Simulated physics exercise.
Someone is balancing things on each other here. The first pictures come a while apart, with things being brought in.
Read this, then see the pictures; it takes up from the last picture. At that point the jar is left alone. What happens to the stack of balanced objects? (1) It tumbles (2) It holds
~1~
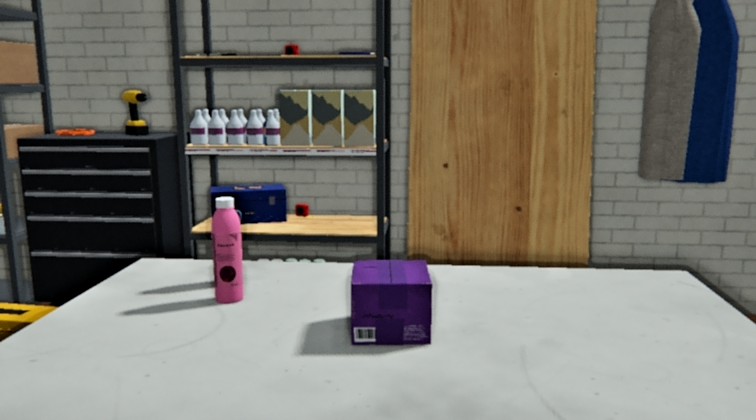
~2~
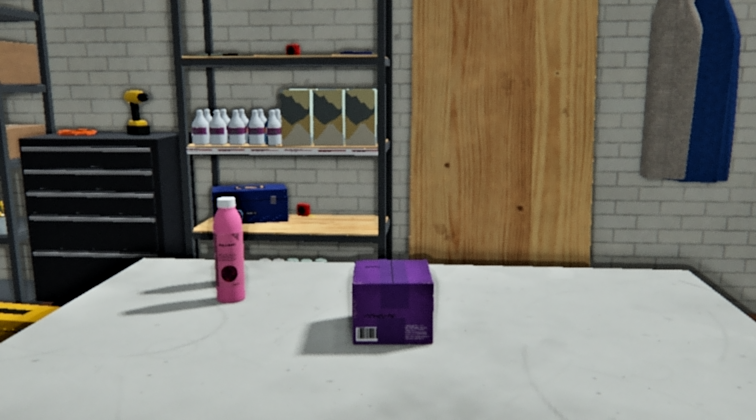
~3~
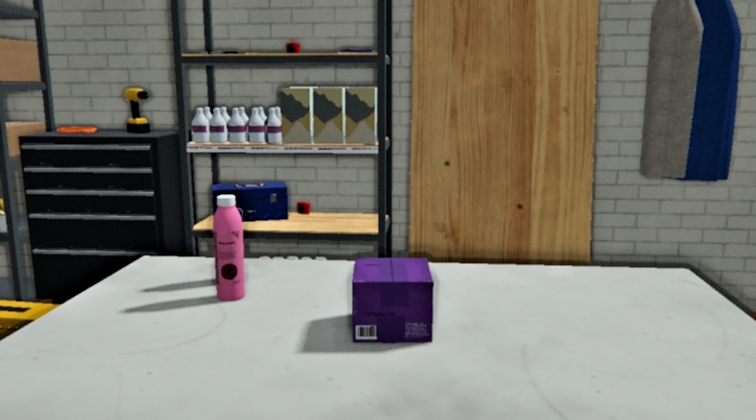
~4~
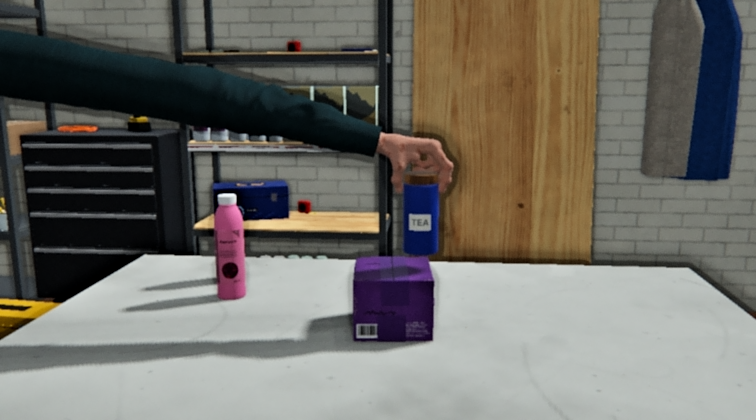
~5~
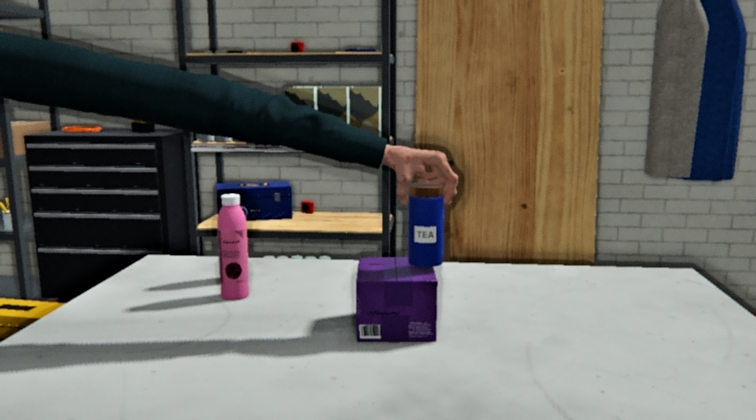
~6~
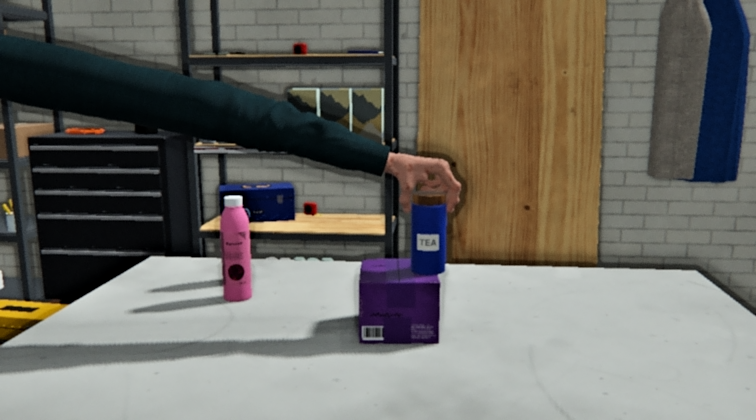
2.
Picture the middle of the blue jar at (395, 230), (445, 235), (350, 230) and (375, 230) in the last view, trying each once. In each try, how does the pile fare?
In the first case the pile remains standing, in the second it topples, in the third it topples and in the fourth it remains standing.
Then, 0.70 s on from there, no change.
Then, 1.60 s on from there, blue jar resting near (429, 232).
In the end, all 4 unmoved. At the end, from the last picture's camera, blue jar near (429, 232). The pile keeps its balance.
